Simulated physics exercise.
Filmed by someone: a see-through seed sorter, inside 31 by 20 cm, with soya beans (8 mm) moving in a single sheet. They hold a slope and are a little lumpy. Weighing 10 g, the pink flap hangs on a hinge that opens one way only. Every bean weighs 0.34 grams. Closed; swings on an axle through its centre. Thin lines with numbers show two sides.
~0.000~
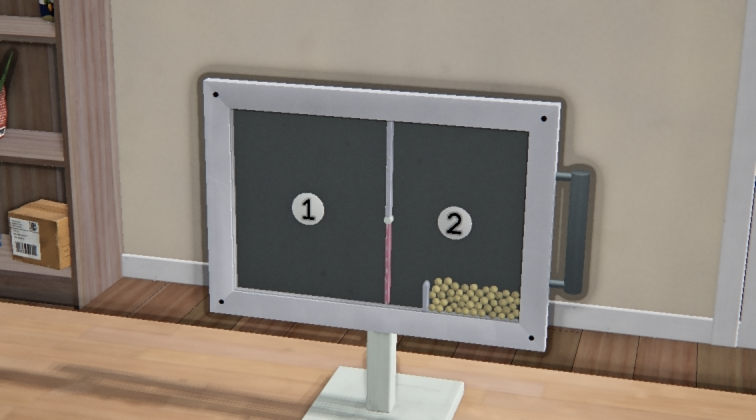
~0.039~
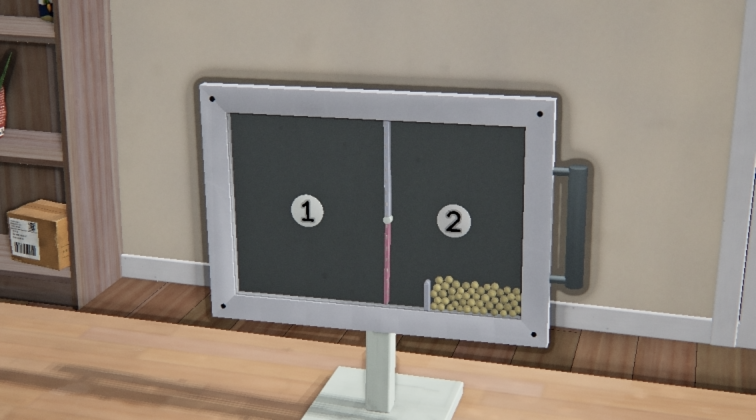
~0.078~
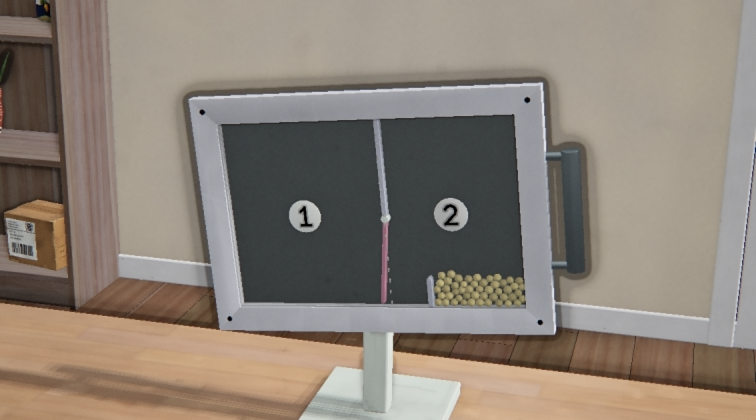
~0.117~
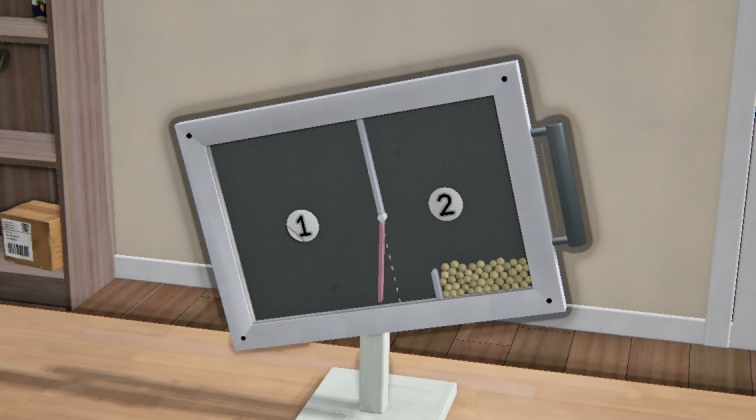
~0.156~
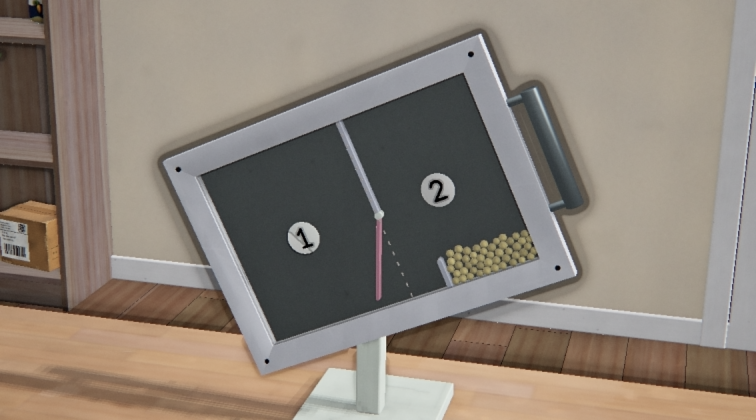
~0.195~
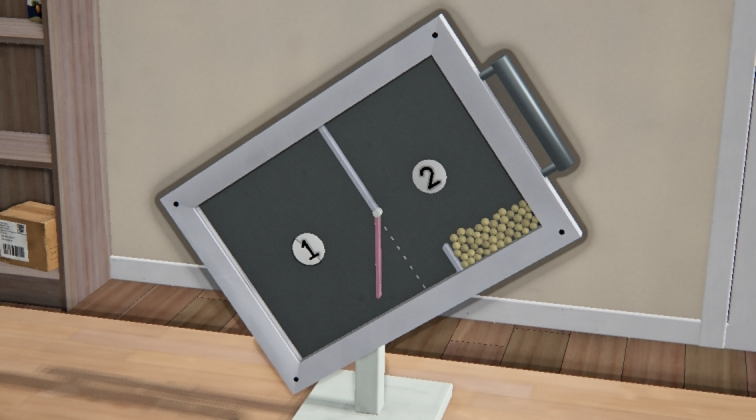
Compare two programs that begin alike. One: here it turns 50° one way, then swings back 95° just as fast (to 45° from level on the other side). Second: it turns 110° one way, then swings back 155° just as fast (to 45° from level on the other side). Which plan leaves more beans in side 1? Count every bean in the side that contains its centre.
Selected: The closing option.
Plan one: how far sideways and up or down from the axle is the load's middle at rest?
Right: About 2 cm; below: About 14 cm.
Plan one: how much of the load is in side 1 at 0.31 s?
The share there is around 0 %.
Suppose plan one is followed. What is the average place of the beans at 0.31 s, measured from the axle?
13 cm right, 3 cm above.
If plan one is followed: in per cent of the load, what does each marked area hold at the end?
Final shares - side 1: 0 %, side 2: 100 %.
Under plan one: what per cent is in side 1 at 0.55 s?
Share: About 0 percent.
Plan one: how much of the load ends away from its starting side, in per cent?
My reckoning puts it near 0 percent.
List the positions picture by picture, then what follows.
Level; about 50 beans; load centre (474, 300); top bean (448, 282); pink flap (389, 219); no. 1 (308, 209), no. 2 (455, 223), in the first picture.
Turned 2° anticlockwise; load centre (475, 298); top bean (449, 280), in the second picture.
Turned 6° anticlockwise; load centre (479, 291); top bean (497, 278); wall ends (385, 214), (430, 279), in the third picture.
Turned 14° anticlockwise; load centre (484, 277); top bean (523, 262); pink flap (382, 217), in the fourth picture.
Turned 25° anticlockwise; load centre (490, 257); top bean (525, 234), in the fifth picture.
Turned 36° anticlockwise; load centre (493, 234); top bean (523, 204); pink flap (378, 212); no. 1 (309, 249), no. 2 (429, 176), in the sixth picture.
Plan one. At 0.31 s, it stands 50° anticlockwise; the beans' middle is 13 cm right of and 3 cm above the centre; no. 2, 100 %; pink flap open 47°.
After 0.55 s, it stands 2° anticlockwise; the beans' middle is 10 cm right of and 8 cm below the centre; no. 2, 100 %; pink flap open 6°.
After 0.78 s, it stands 45° clockwise; the beans' middle is 1 cm right of and 13 cm below the centre; no. 2, 100 %; pink flap shut.
At rest by 1.5 s, it stands 45° clockwise; no. 1, 0 %, no. 2, 100 %; pink flap shut.
Plan two would end with no. 1, 20 %, no. 2, 80 %.
